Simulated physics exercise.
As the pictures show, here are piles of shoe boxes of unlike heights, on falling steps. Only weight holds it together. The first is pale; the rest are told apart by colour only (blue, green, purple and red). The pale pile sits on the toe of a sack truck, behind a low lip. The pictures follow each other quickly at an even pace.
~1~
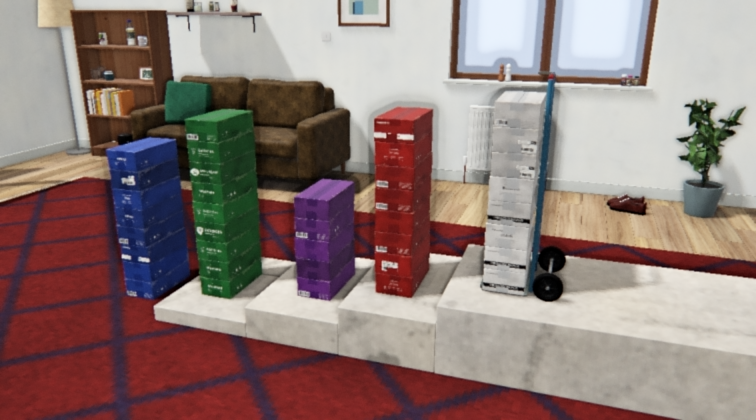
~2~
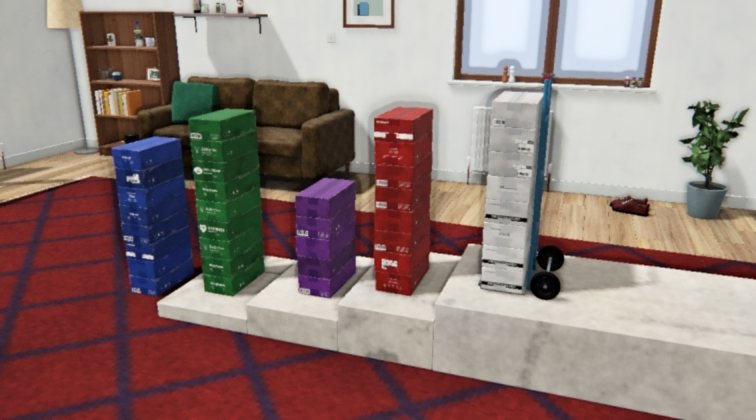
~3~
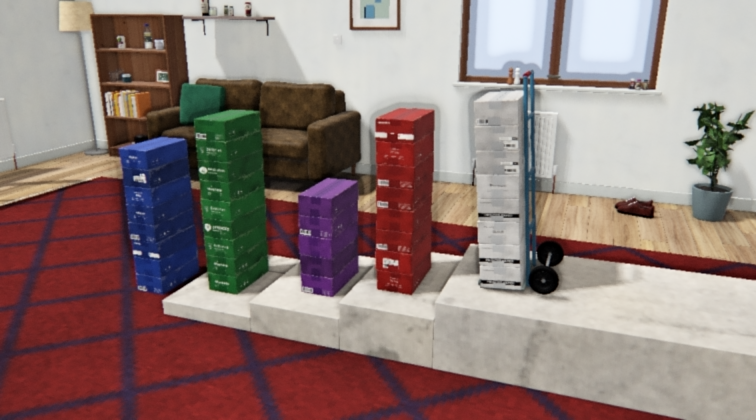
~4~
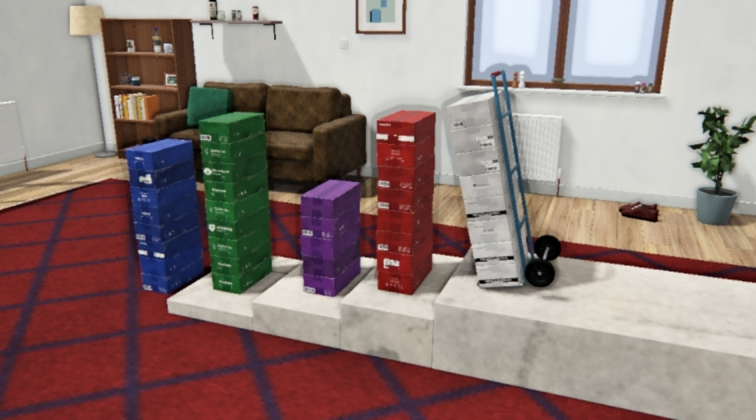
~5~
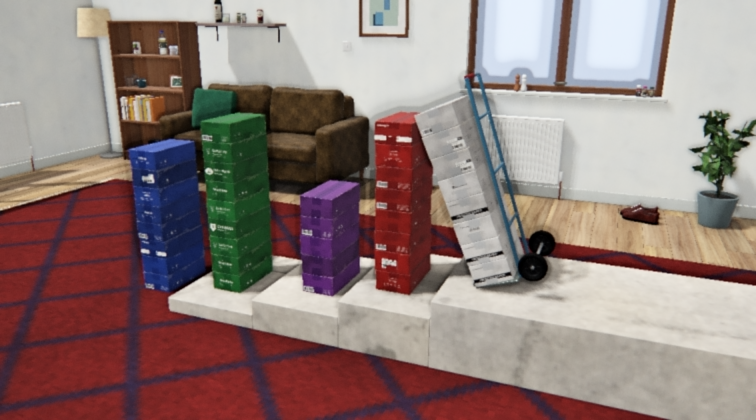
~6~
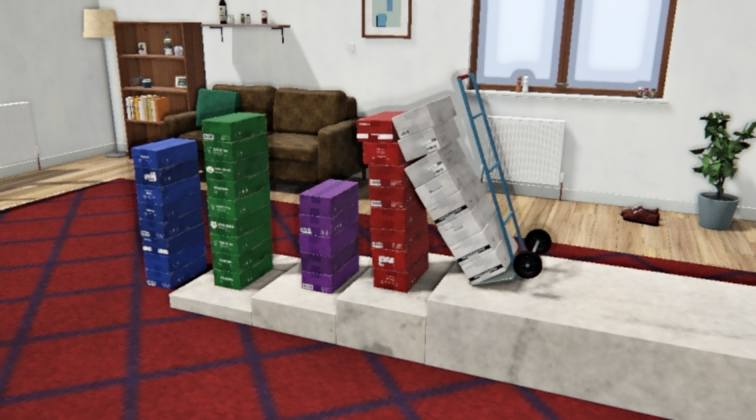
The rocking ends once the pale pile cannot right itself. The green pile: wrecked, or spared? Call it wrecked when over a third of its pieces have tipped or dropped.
It gets wrecked.
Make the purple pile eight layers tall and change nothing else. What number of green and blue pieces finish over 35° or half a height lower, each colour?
Pile by pile, green 9, blue 7.
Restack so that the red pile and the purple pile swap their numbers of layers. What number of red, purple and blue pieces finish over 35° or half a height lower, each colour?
Red 4, purple 8, blue 6.
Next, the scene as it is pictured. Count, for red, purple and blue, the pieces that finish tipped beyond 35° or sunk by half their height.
Pile by pile, red 7, purple 5, blue 6.
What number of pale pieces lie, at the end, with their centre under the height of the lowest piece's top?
2 of them.
Shortly afterwards, 8 of the pale pile down; none of the 9 green boxes down (3 of 30 in all colours); top green box unmoved; top red box tilted well over, about its own height lower.
Next, 8 of the pale pile down; none of the 9 green boxes down (12 of 30 in all colours); top green box tilted a little; top red box on its side.
Some moments later, 8 of the pale pile down; 9 of the 9 green boxes down (26 of 30 in all colours); top green box tilted a little, some five heights lower; top red box on its side.
In the end, 8 of the pale pile down; 9 of the 9 green boxes down (27 of 30 in all colours); top green box upside down; top red box on its side. From the last view, middles, top green box near (38, 231), top red box near (274, 255).
